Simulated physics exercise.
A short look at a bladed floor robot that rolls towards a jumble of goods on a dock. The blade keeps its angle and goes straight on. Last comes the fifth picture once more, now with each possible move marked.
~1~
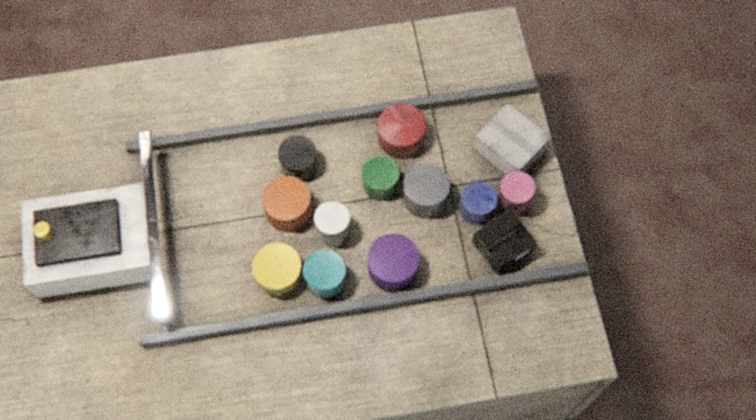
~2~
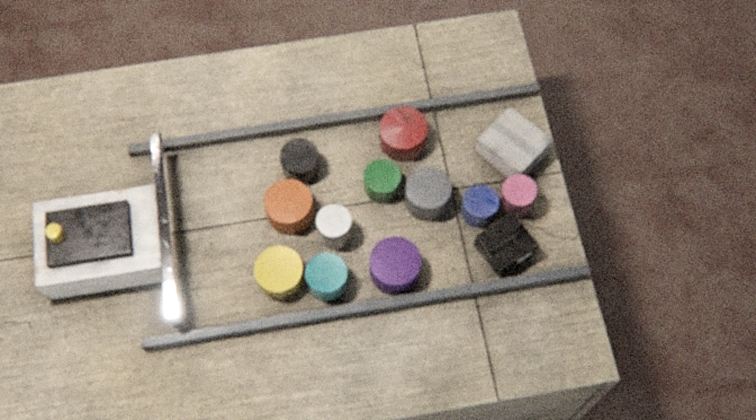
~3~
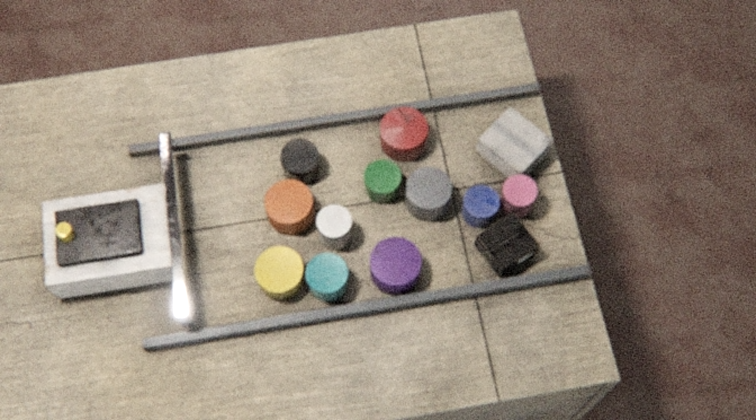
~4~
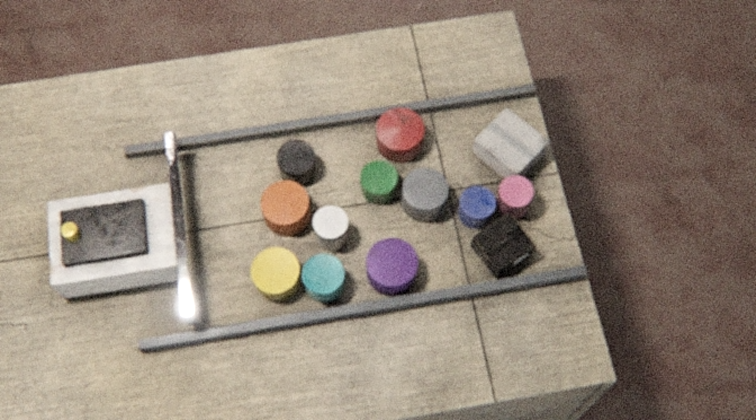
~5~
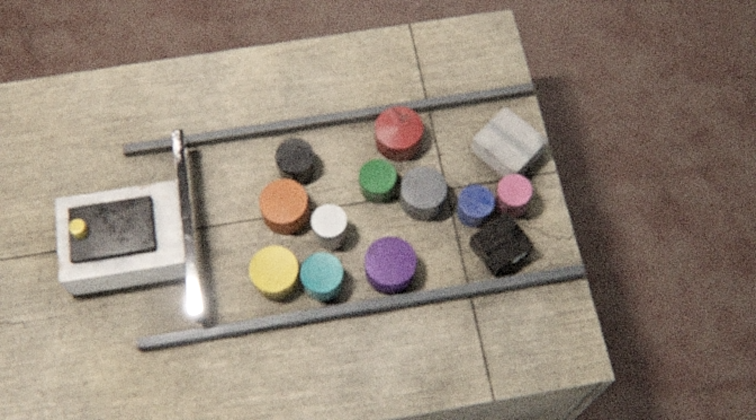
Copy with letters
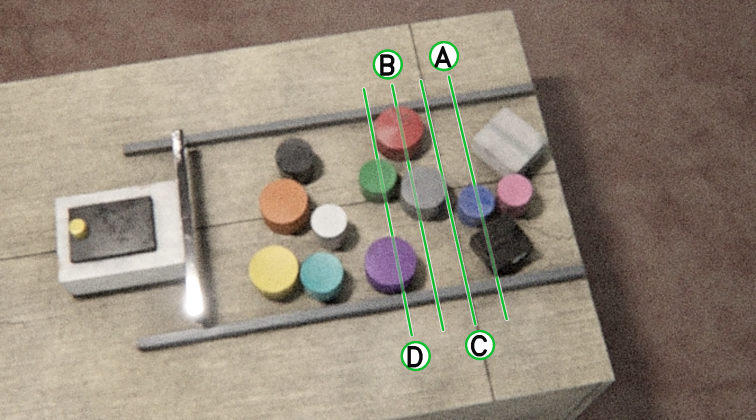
A white machine with a long upright blade slides slowly right toward scattered, unmoving colored cylinders.
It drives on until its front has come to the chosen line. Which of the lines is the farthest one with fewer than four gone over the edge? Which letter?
C is the last line within the limit.
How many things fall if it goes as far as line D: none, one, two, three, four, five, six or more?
By then, none.
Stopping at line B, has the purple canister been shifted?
Yes.
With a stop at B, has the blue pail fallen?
No.
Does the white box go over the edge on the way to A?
By then, yes.
On the marked copy, A at (476, 191); B at (416, 200); C at (447, 196); D at (386, 205).
Following C. Soon after the start, robot (214, 212); turquoise pail (360, 280); purple canister (404, 266).
Later, robot (307, 198); pink pail (534, 195); blue pail (502, 209).
In the end, robot (379, 186); white box over the edge; pink pail over the edge; two fallen.
As for the rest, A drops five; B is within the limit but short; D is within the limit but short.
